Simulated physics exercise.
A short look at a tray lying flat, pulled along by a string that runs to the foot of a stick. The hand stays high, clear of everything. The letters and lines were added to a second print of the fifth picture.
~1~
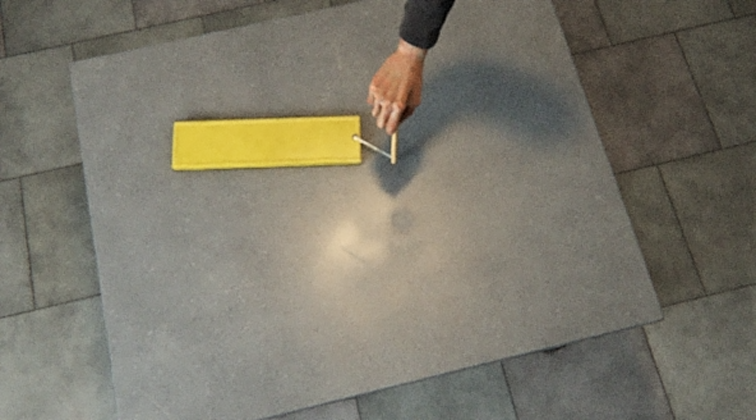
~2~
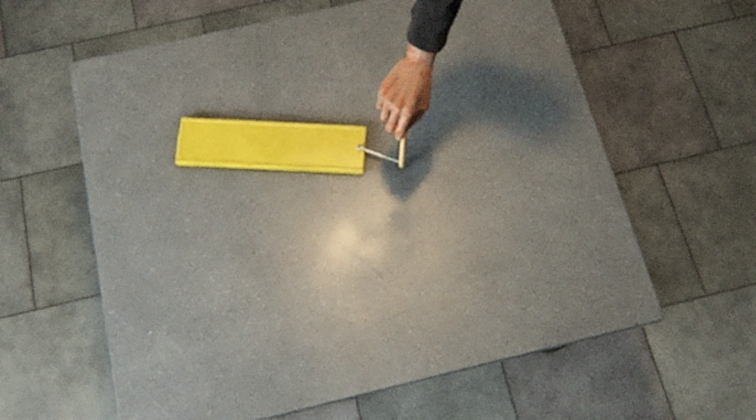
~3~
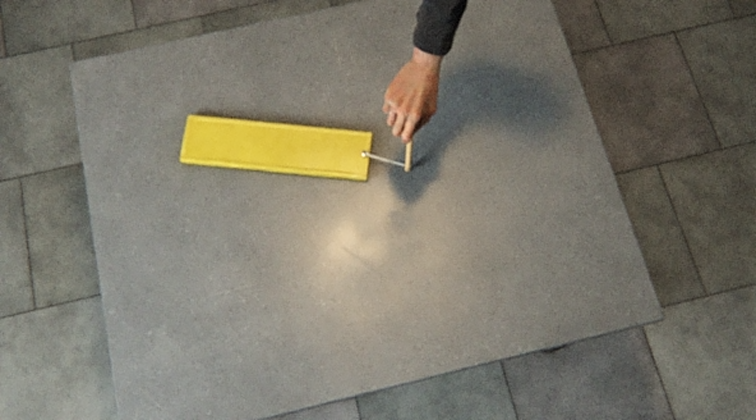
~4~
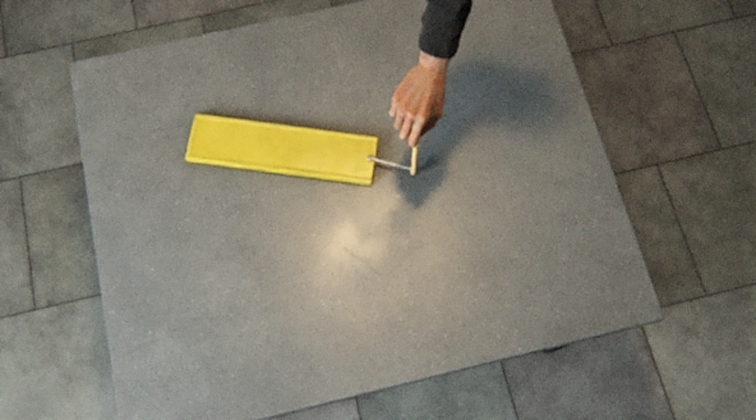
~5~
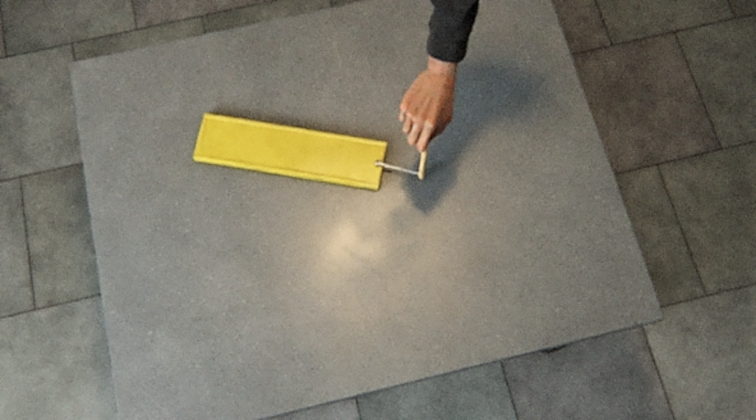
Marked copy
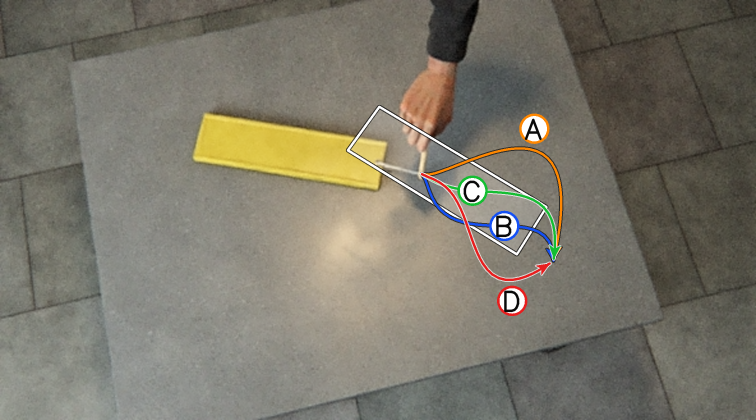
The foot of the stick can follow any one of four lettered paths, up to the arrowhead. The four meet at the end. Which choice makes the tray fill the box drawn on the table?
The stick should follow A.
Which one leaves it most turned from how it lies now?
A.
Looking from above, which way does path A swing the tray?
It turns clockwise.
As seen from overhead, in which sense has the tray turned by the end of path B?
On that path, clockwise.
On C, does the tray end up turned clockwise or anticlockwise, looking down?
Clockwise.
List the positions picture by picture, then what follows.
The first frame shows yellow tray (267, 141).
The second frame shows yellow tray (272, 144).
The third frame shows yellow tray (276, 146).
The fourth frame shows yellow tray (282, 148).
The fifth frame shows yellow tray (290, 150).
On the copy, A from (422, 174) via (536, 151) to (554, 259); B from (422, 174) via (484, 225) to (553, 261); C from (422, 174) via (513, 194) to (554, 258); D from (422, 174) via (474, 246) to (550, 264); the outline at (446, 178).
On A. First, foot of the stick (501, 151), middle of the tray (367, 153).
Then, foot of the stick (560, 190), middle of the tray (430, 158).
Finally, foot of the stick (553, 261), middle of the tray (446, 178); it lies in the outline.
By contrast, B leaves its middle at (427, 202); C leaves its middle at (435, 191); D leaves its middle at (422, 215).
